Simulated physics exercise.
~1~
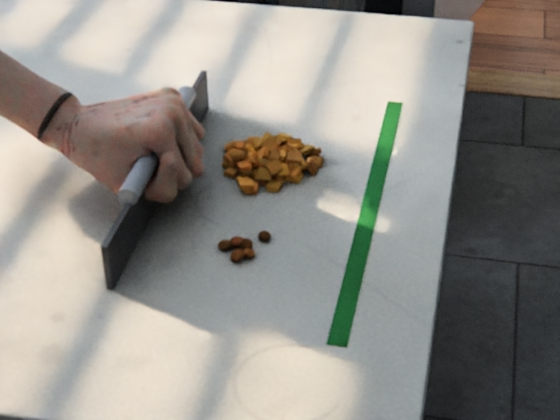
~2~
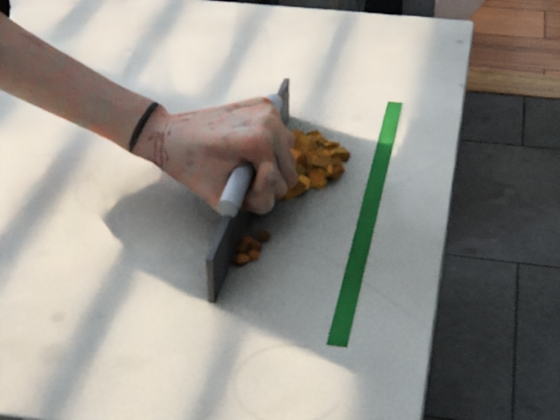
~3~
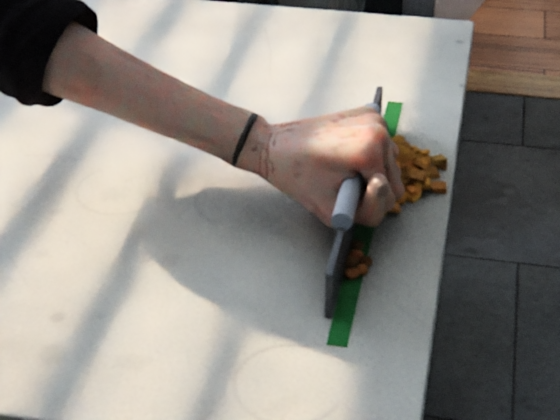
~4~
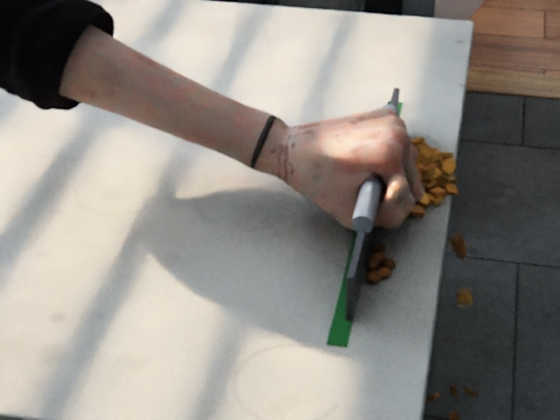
The clip shows a hand pushing a scraper rightward across a pale table, sweeping two heaps of small brown and orange-tan pieces toward the edge. The scraper stops at a green tape strip; the smaller, nearer heap stays on the table while some of the farther heap's pieces fall off.
